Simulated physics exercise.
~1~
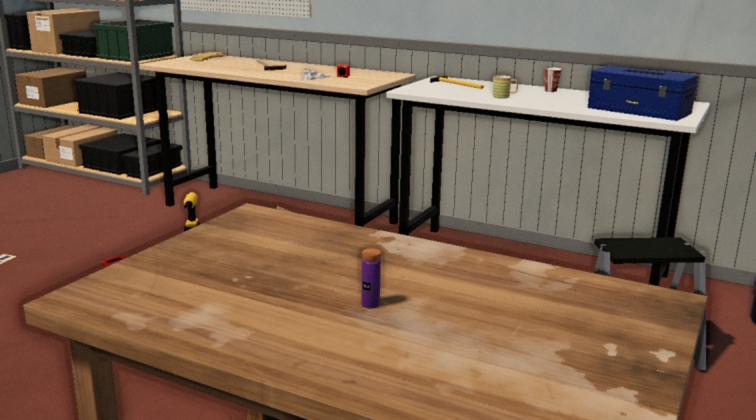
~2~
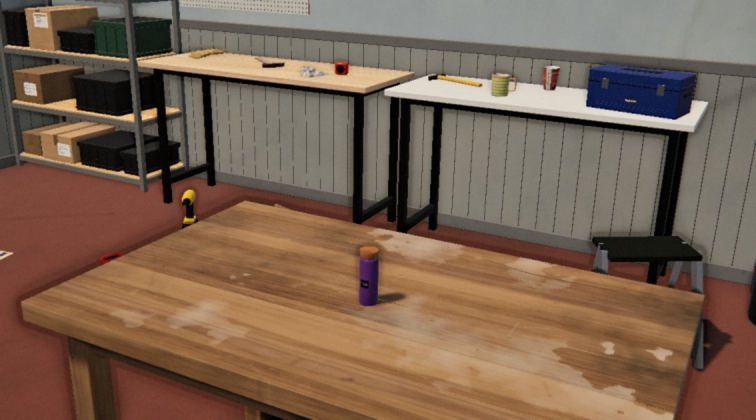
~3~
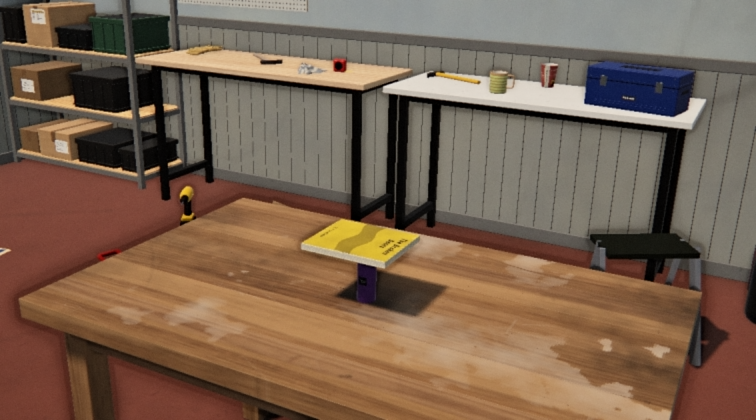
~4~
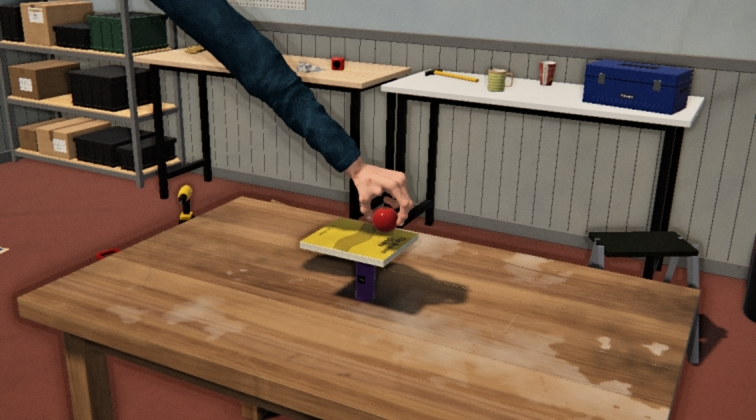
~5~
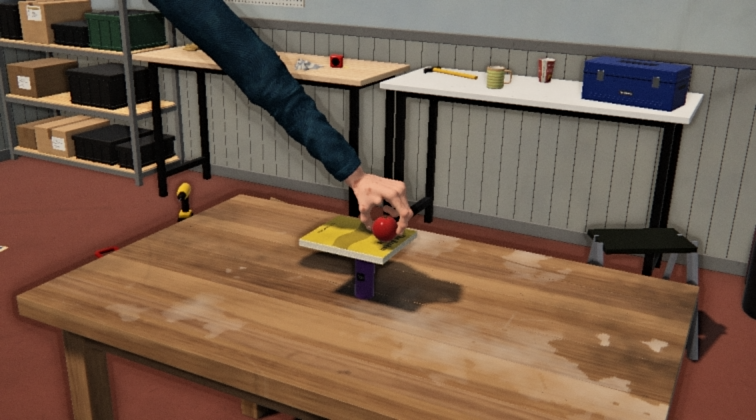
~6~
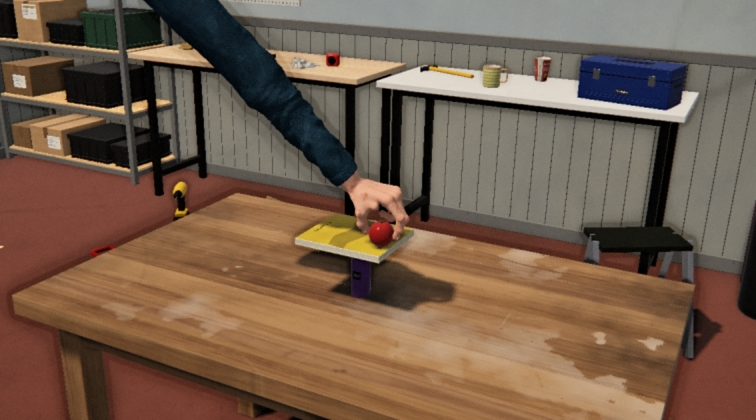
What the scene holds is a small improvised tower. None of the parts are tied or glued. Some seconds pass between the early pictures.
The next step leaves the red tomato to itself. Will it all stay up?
I expect success here.
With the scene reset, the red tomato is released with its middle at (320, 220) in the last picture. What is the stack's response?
Outcome: Collapse.
Then, 0.20 s on from there, no change.
Then, 0.40 s on from there, red tomato resting near (382, 234).
In the end, all 3 unmoved. At the end, from the last picture's camera, red tomato near (382, 234). The stack keeps its balance.
